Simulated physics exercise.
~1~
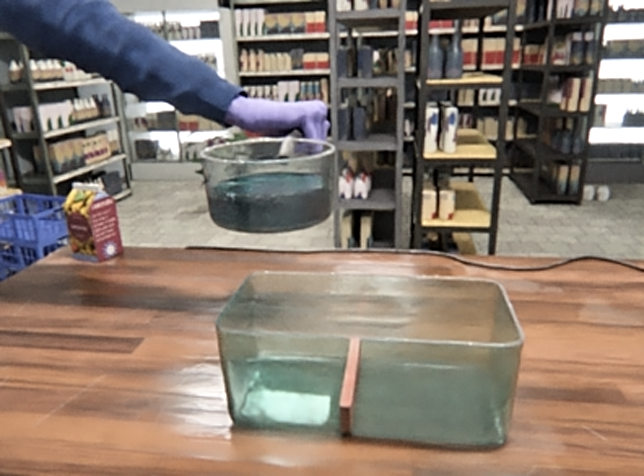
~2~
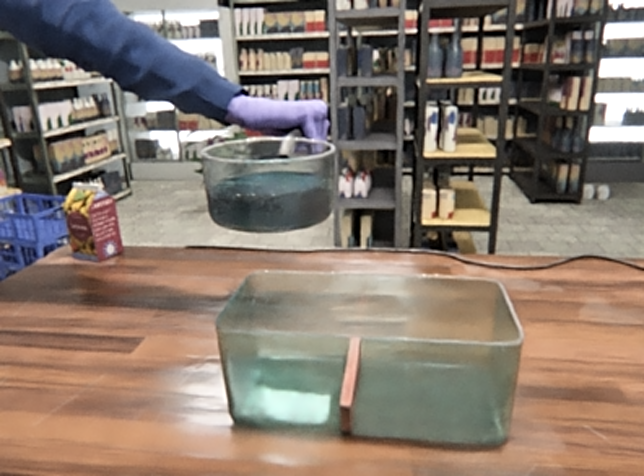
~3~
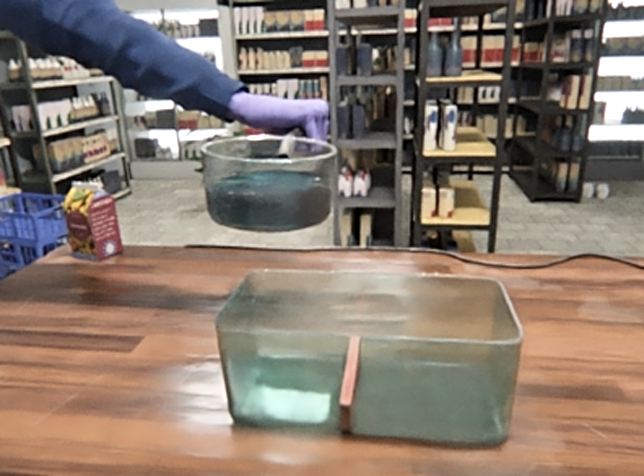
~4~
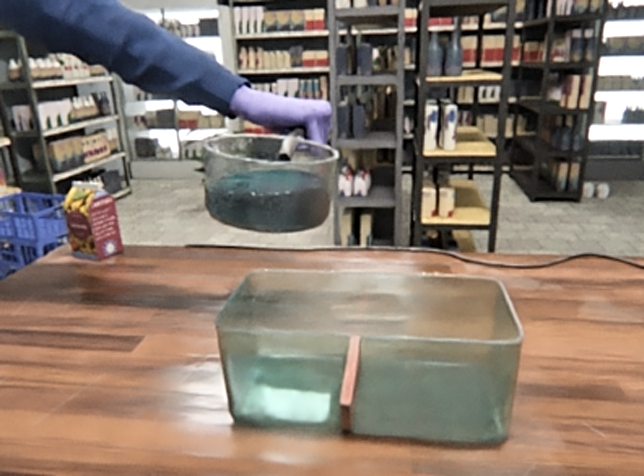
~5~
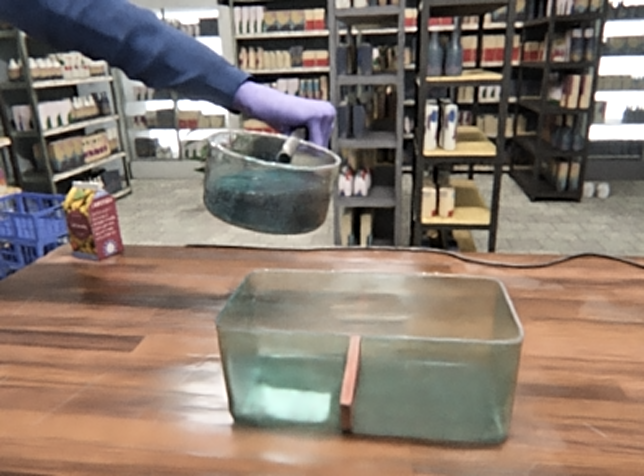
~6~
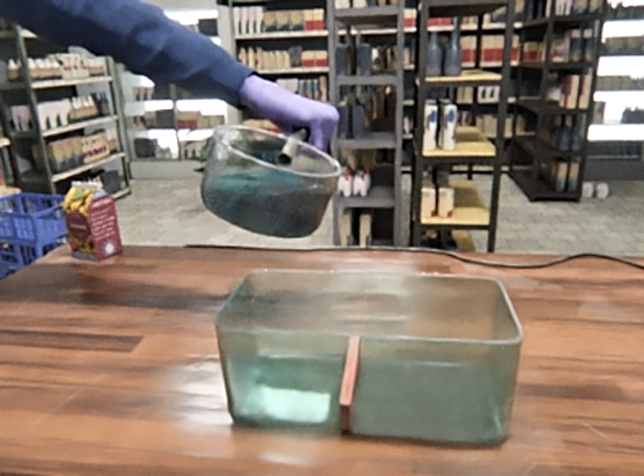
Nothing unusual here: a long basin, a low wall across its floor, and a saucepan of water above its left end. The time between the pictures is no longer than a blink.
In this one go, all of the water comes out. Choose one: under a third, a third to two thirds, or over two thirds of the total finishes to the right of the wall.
Over two thirds finishes to the right of the wall.
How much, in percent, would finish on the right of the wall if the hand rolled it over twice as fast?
60 per cent or thereabouts.
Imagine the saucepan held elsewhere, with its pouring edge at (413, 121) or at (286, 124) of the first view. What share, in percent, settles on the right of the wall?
In order, some 95 and 35 percent.
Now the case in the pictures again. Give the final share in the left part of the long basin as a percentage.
25 % or thereabouts.
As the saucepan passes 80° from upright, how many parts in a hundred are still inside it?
It keeps around 50 per cent at that angle.
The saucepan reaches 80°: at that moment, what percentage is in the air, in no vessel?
Somewhere around 30 per cent of it.
A moment on, the saucepan is tipped on its side and 51 per cent is still to pour, 0 is left of the wall and 17 right of it.
Next, the saucepan is tipped right over and 5 per cent is still to pour, 15 is left of the wall and 73 right of it.
Then the saucepan is tipped right over and 0 per cent is still to pour, 23 is left of the wall and 76 right of it.
Later the saucepan is tipped right over and 0 per cent is still to pour, 23 is left of the wall and 76 right of it.
At rest 23 per cent lies left of the wall, 76 right of it and 0 outside.
